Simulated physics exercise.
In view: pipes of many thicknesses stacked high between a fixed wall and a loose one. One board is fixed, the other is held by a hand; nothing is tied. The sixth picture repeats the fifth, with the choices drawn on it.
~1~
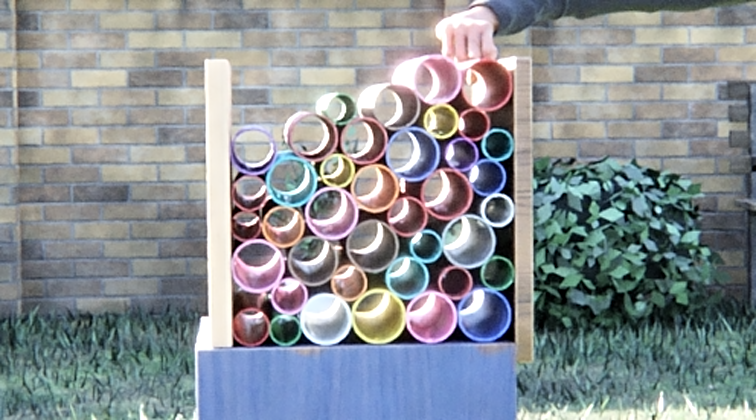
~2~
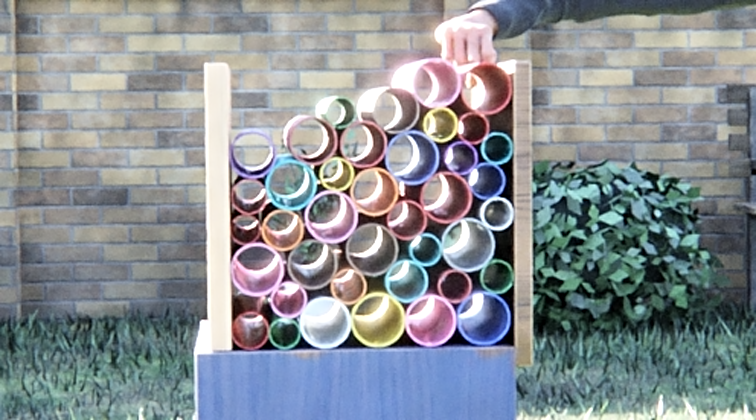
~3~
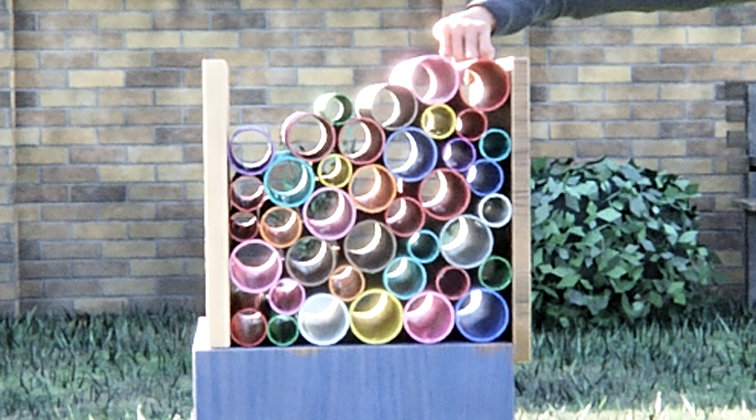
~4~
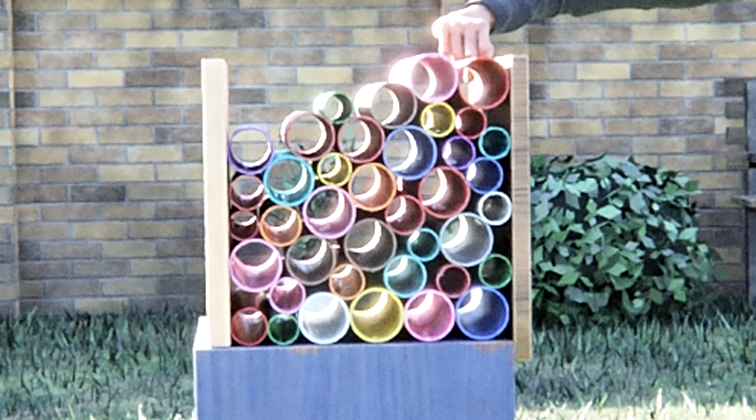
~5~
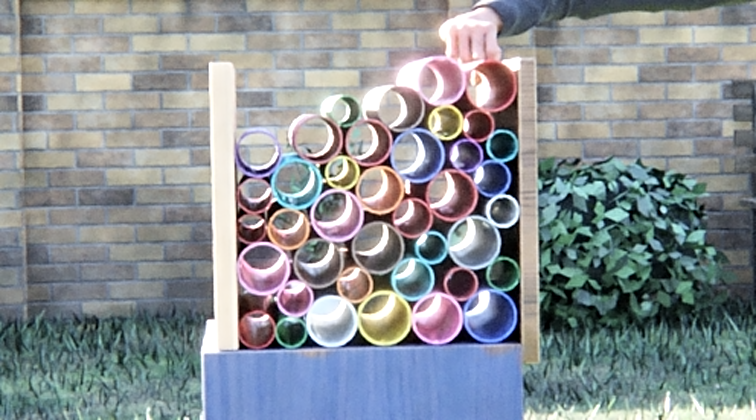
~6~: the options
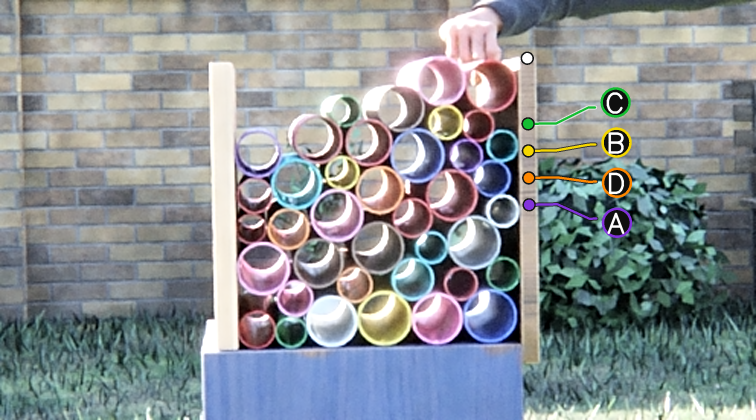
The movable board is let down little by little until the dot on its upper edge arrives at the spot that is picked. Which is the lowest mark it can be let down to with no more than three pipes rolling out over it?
No lower than D.
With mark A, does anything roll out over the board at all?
Yes.
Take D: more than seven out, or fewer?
At D, fewer than seven.
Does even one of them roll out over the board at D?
Yes.
On the marked copy, A at (529, 205); B at (529, 151); C at (528, 124); D at (529, 178); the white dot at (527, 58).
With D. Early on, top of the board (518, 114).
Further on, top of the board (519, 177).
At the end, top of the board (519, 178), three out over the board.
As for the rest, A four out over the board; B one out over the board; C none out over the board.
